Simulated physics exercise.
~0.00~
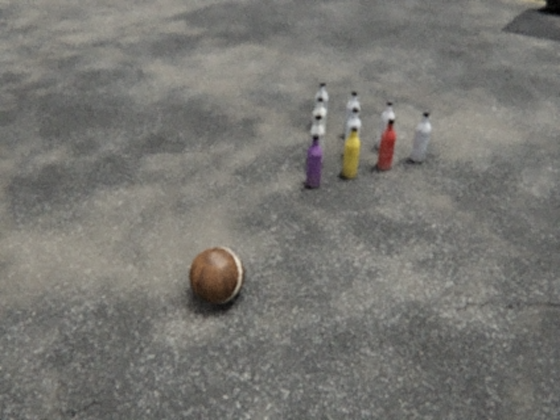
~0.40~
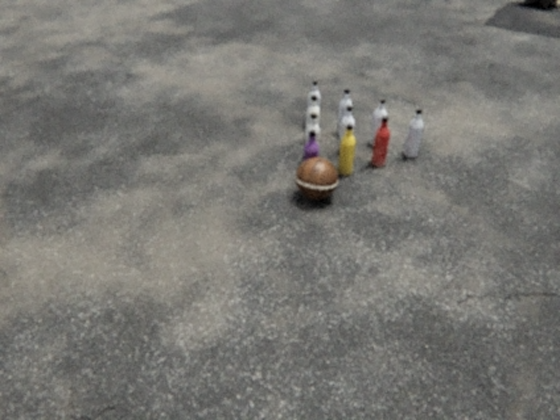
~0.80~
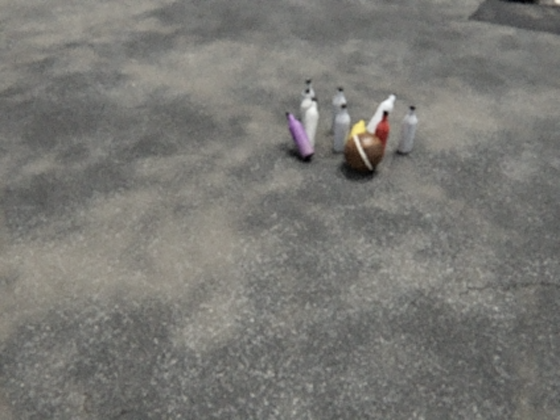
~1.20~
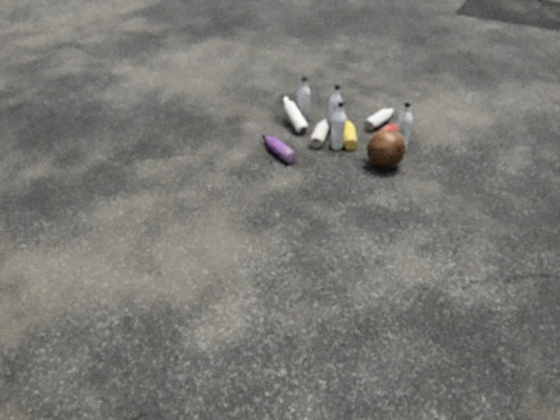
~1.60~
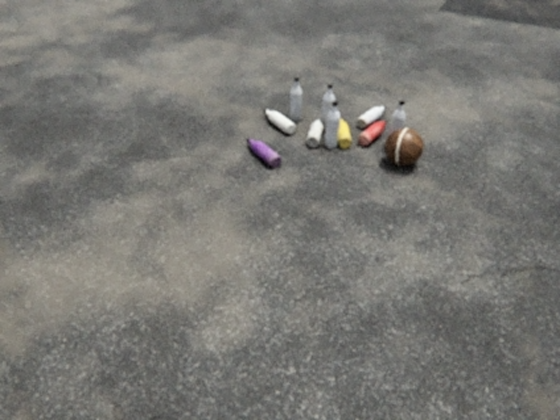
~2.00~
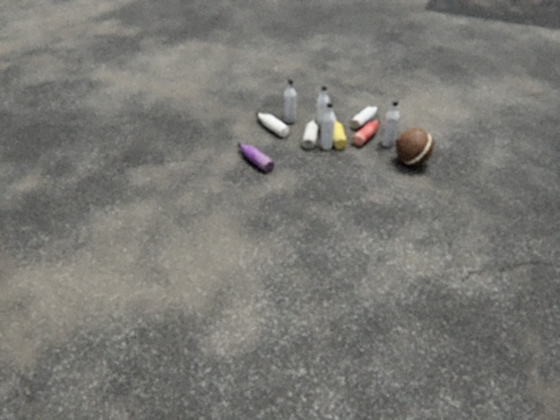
A brown ball rolled up the pavement into a wedge of ten capped bottles, knocking over the purple one, then the yellow, red and some white ones, before rolling off to the right, leaving six bottles lying down and four still standing.
